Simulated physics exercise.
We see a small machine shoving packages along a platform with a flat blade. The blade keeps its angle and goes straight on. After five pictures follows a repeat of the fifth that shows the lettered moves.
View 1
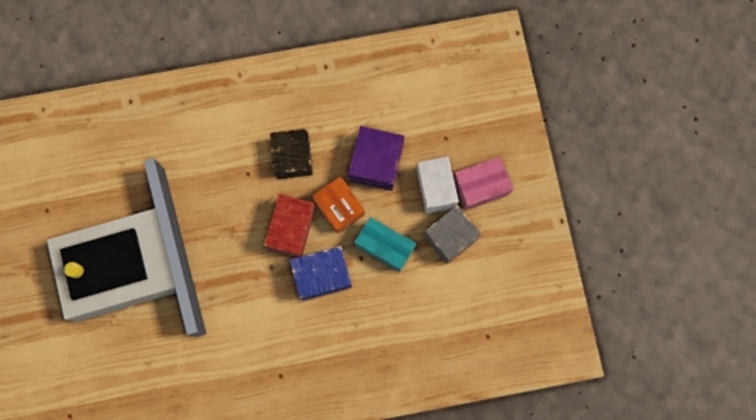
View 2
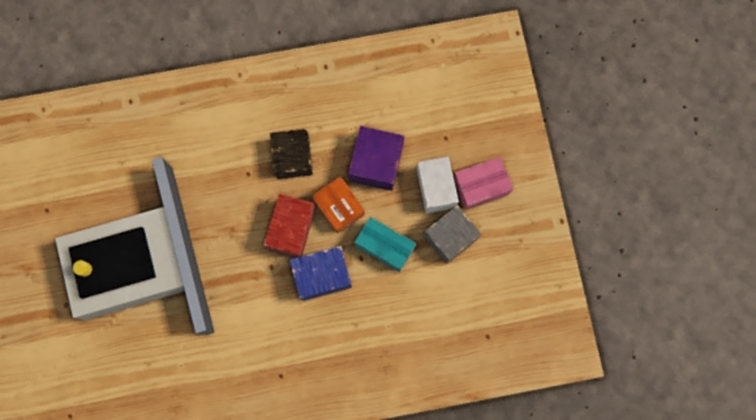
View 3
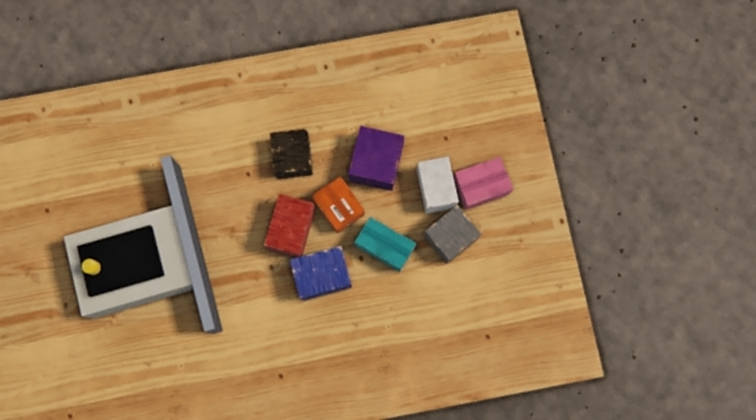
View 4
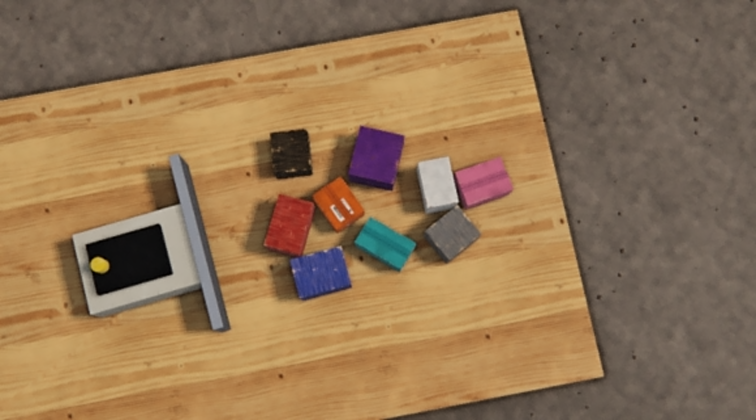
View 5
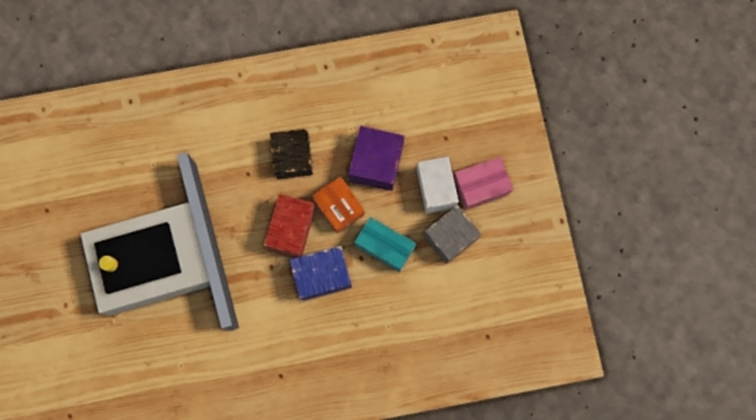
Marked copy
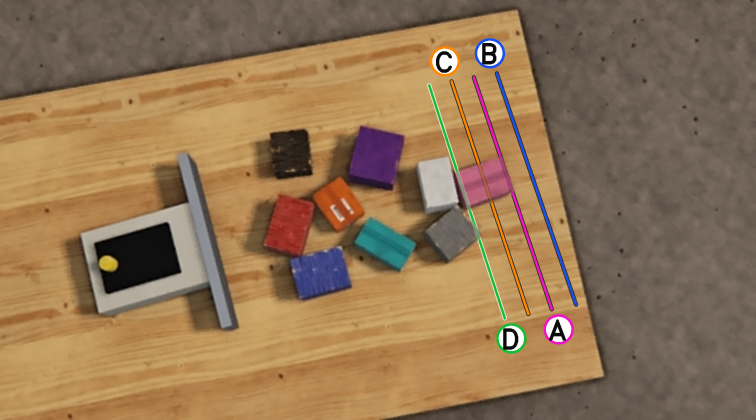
A small bladed machine creeping rightward across a wooden platform toward a cluster of colourful packages, which all stay still.
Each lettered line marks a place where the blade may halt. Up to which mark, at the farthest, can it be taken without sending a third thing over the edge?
D.
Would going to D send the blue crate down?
No.
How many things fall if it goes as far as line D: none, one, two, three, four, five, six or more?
Two.
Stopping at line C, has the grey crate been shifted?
Yes.
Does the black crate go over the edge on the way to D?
No.
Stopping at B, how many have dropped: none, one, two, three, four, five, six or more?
In all, six or more.
On the marked copy, A at (512, 190); B at (535, 186); C at (489, 194); D at (466, 198).
Taking D. A third of the way, robot (239, 238); black crate (305, 150); purple crate (388, 153).
Two thirds of the way, robot (333, 221); pink box (521, 176); grey crate (513, 233).
When it is over, robot (407, 207); pink box over the edge; grey crate over the edge; two fallen.
As for the rest, A drops six; B drops seven; C drops three.
